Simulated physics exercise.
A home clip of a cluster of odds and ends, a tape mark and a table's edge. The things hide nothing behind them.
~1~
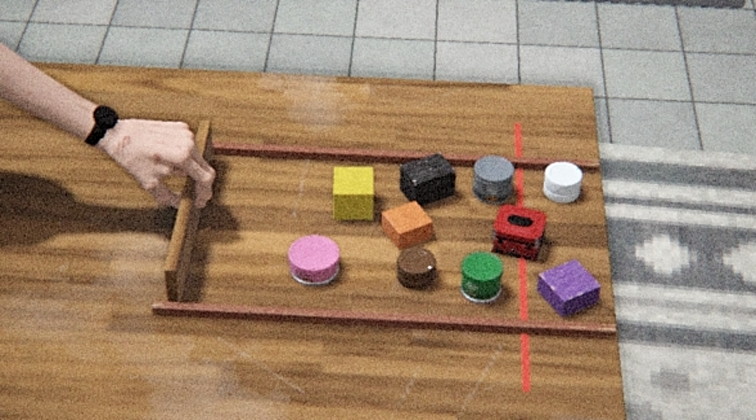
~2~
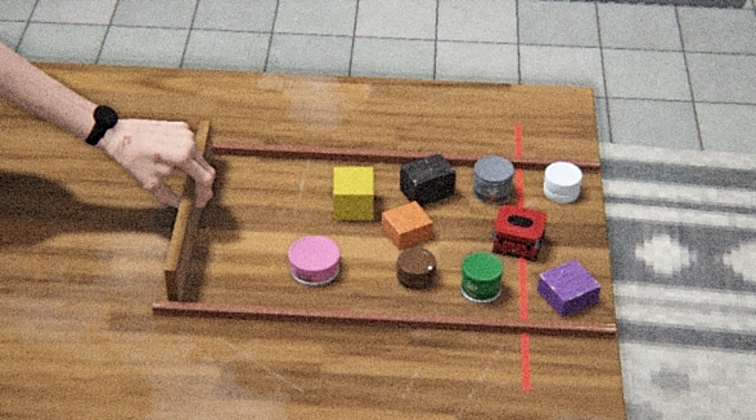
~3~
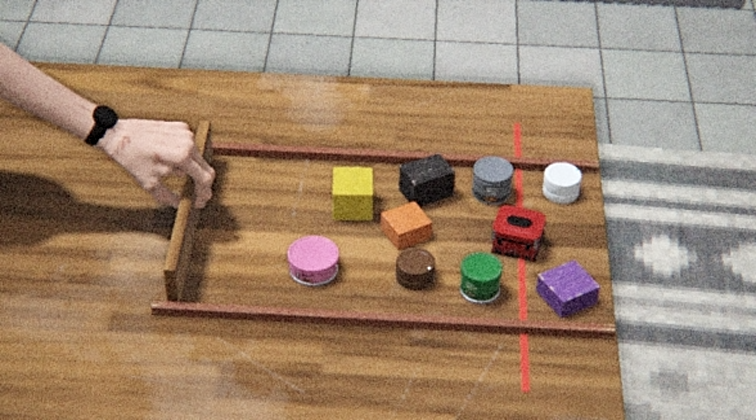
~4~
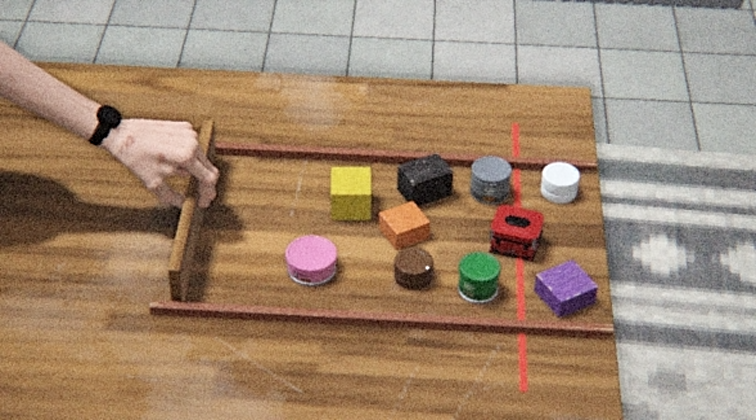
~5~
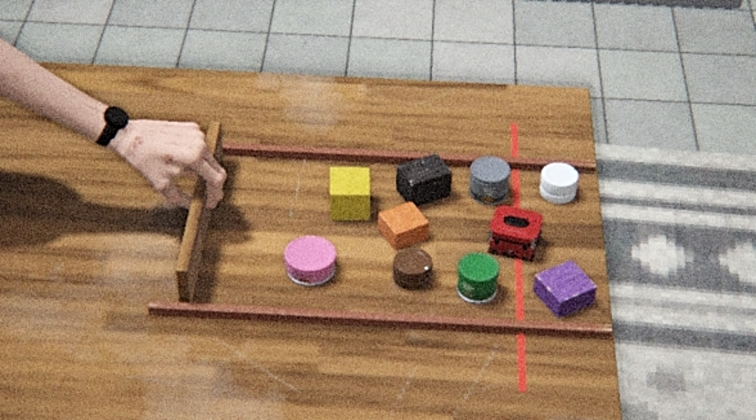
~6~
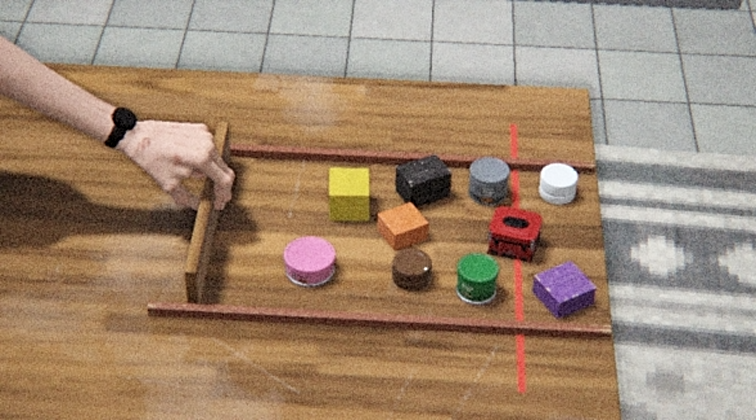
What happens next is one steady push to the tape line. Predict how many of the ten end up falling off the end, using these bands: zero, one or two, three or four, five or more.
Falling ones: A lone one or two.
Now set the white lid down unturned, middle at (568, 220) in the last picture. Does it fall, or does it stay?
From that start the object does not stay.
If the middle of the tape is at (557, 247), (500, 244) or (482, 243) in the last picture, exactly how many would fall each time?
It would be 5, 0 and 0.
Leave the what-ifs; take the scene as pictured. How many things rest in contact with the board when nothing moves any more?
5 in contact.
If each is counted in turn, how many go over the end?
Result: A total of 1.
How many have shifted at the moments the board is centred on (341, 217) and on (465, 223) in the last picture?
I get 2 at the one place and 8 at the other.
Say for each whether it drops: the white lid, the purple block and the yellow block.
Check the white lid: It falls away. The purple block does not drop. The yellow block does not drop.
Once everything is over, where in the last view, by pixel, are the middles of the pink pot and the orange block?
In the last picture the pink pot sits at (544, 269) while the orange block sits at (537, 238).
A little later, none off yet; white lid at rest near (558, 184); purple block at rest near (564, 290); red case at rest near (515, 234).
When it is over, the number that fall off is one or two; down, white lid.
